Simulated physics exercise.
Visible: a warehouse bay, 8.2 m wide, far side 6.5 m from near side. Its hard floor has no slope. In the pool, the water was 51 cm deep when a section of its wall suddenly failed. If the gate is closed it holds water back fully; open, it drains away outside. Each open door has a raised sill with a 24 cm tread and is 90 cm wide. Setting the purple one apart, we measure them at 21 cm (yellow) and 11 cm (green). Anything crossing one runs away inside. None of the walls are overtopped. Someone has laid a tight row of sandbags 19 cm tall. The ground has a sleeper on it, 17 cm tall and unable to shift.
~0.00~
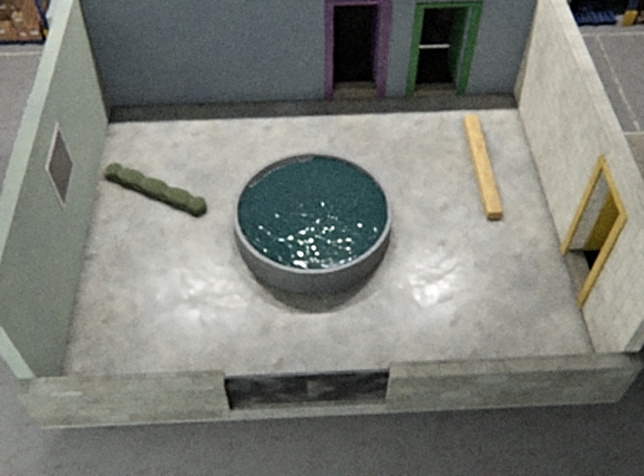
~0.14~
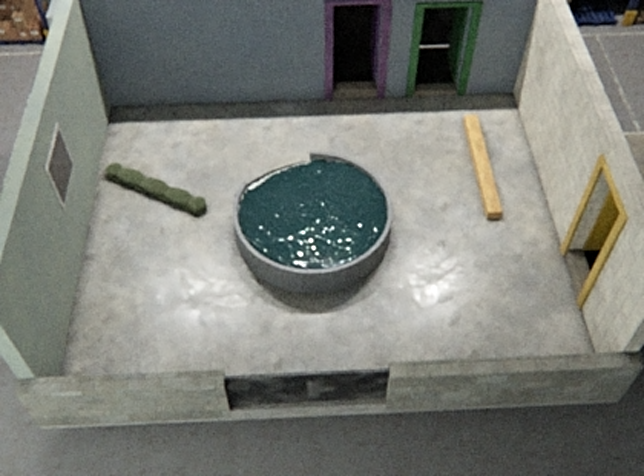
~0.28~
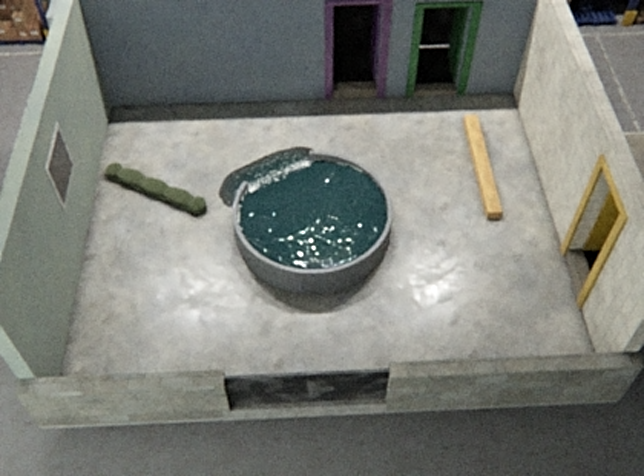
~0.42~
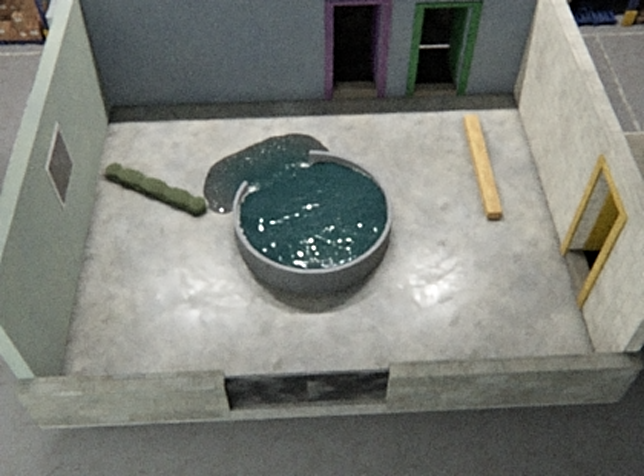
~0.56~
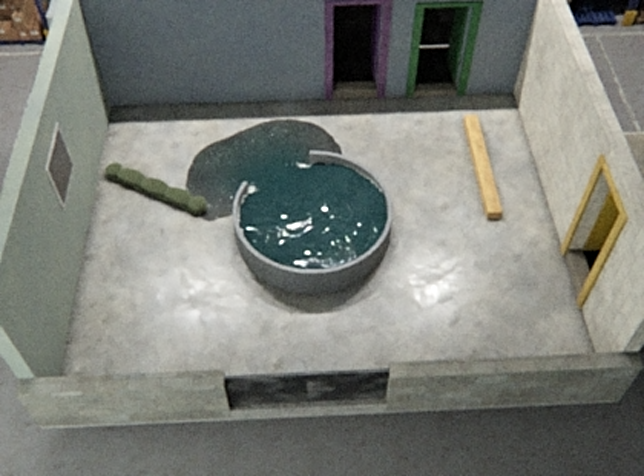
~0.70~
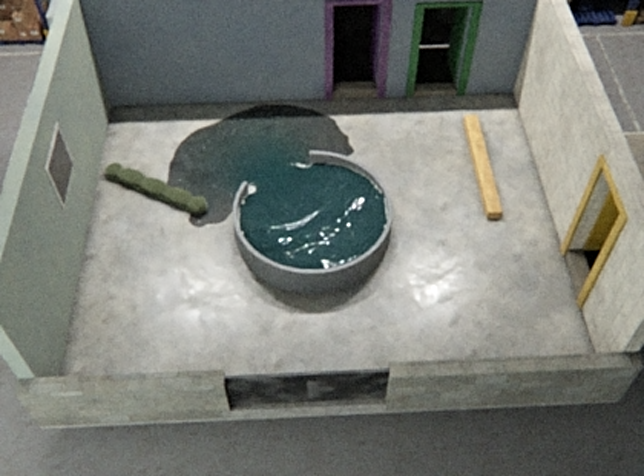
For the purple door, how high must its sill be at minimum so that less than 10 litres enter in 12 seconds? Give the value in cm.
It must be at least about 6.5 cm.
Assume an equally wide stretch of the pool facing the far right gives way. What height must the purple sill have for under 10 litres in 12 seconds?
Then roughly 17 cm.
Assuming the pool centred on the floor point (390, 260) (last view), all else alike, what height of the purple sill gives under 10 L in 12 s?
You'd need some 16 cm.
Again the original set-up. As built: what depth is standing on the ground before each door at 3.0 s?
Depth at yellow 0 cm, at purple 7 cm, at green 2 cm.
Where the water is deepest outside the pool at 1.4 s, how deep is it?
I'd estimate roughly 26 cm.
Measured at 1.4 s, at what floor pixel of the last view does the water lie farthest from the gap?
Around (139, 106).
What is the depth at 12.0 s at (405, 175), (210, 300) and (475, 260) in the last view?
About 2, 2 and 2 cm.
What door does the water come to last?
Yellow.
After 1.4 s water covers 20 % of the floor, deepest (26 cm) near (228, 102); it has not reached the purple door.
After 3.0 s water covers 25 % of the floor, deepest (36 cm) near (112, 106); 7 cm at the purple door, 0 litres in over its 22 cm sill.
After 12.0 s water covers 95 % of the floor, deepest (10 cm) near (243, 195); 7 cm at the purple door, 0 litres in over its 22 cm sill.
At the purple door as built, the water arrived by 1.6 s and peaked near 9 cm at 8.6 s.
Run again over the same 12 s with other heights there, 19 litres in over 5.5 cm, 3 litres over 7.5 cm. The limit of 10 litres is kept from about 6.5 cm up.
